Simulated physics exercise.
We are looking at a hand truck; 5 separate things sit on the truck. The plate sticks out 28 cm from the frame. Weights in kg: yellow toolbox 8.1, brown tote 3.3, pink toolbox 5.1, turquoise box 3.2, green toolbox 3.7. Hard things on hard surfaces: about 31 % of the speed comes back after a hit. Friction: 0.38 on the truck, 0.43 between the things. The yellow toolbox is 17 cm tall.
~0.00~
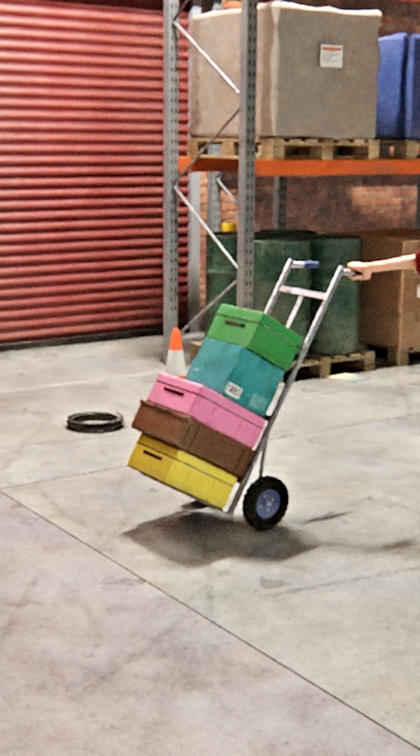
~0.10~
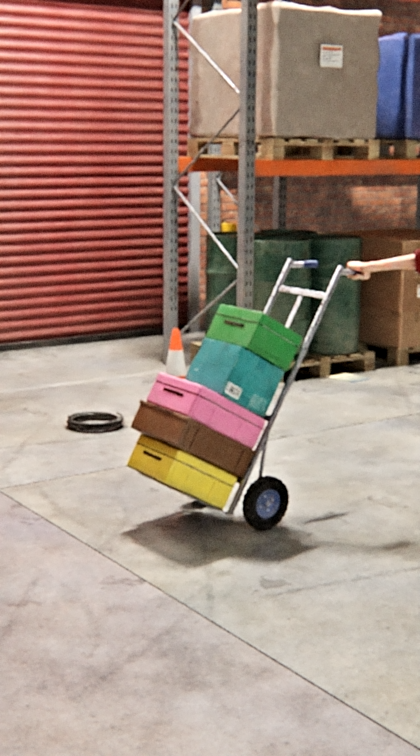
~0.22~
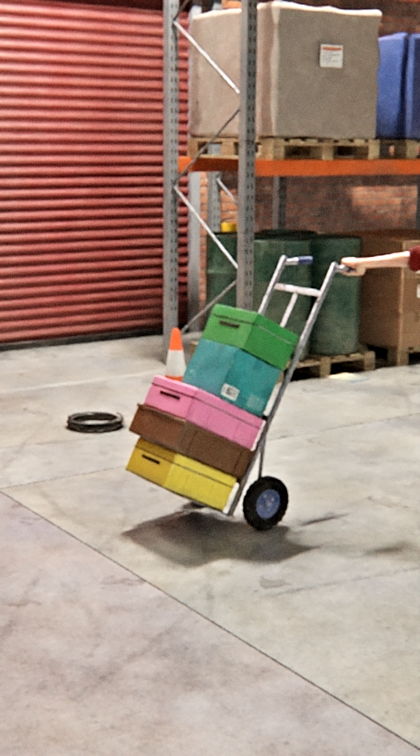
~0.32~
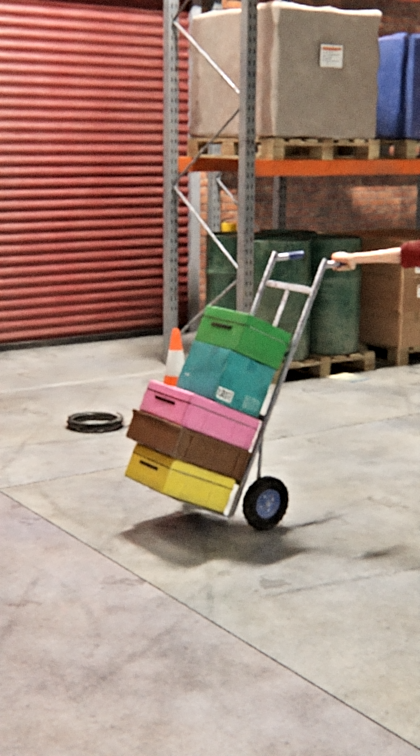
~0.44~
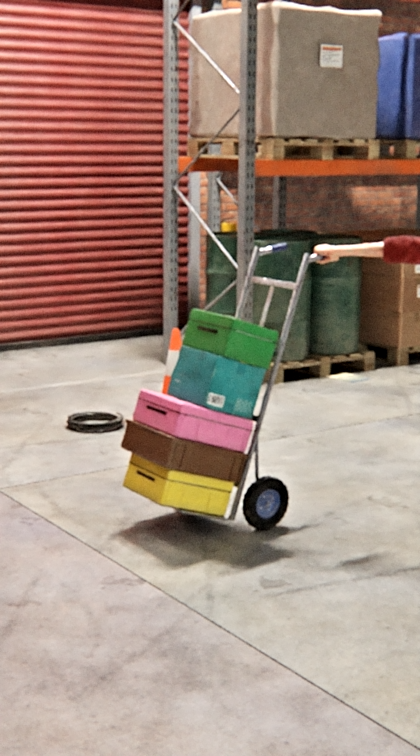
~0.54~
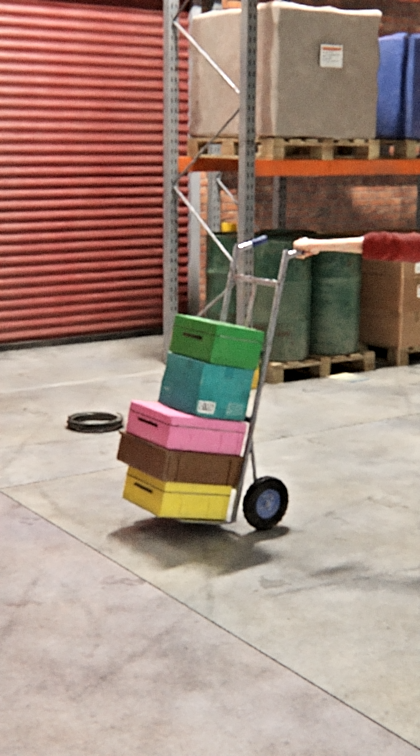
A hand truck stacked with five colorful boxes, green on top and yellow at the bottom, leaned back at first, then was pushed steadily more upright by someone's outstretched arm at the right.
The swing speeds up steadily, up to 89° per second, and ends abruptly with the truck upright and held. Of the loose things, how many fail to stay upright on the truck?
Tipped or gone: Zero.
After 0.74 s, truck upright; green toolbox slid 3 cm; turquoise box slid 2 cm.
After 0.94 s, truck upright; brown tote tipped 6° from how it sat near (167, 475); yellow toolbox tipped 6° from how it sat near (175, 505); green toolbox tipped 7° from how it sat.
After 1.24 s, truck upright; green toolbox slid 4 cm; turquoise box slid 2 cm.
At rest (1.7 s), all 5 in place, give or take 10 cm. Seen from the same camera at the end, yellow toolbox near (177, 507), brown tote near (172, 476).
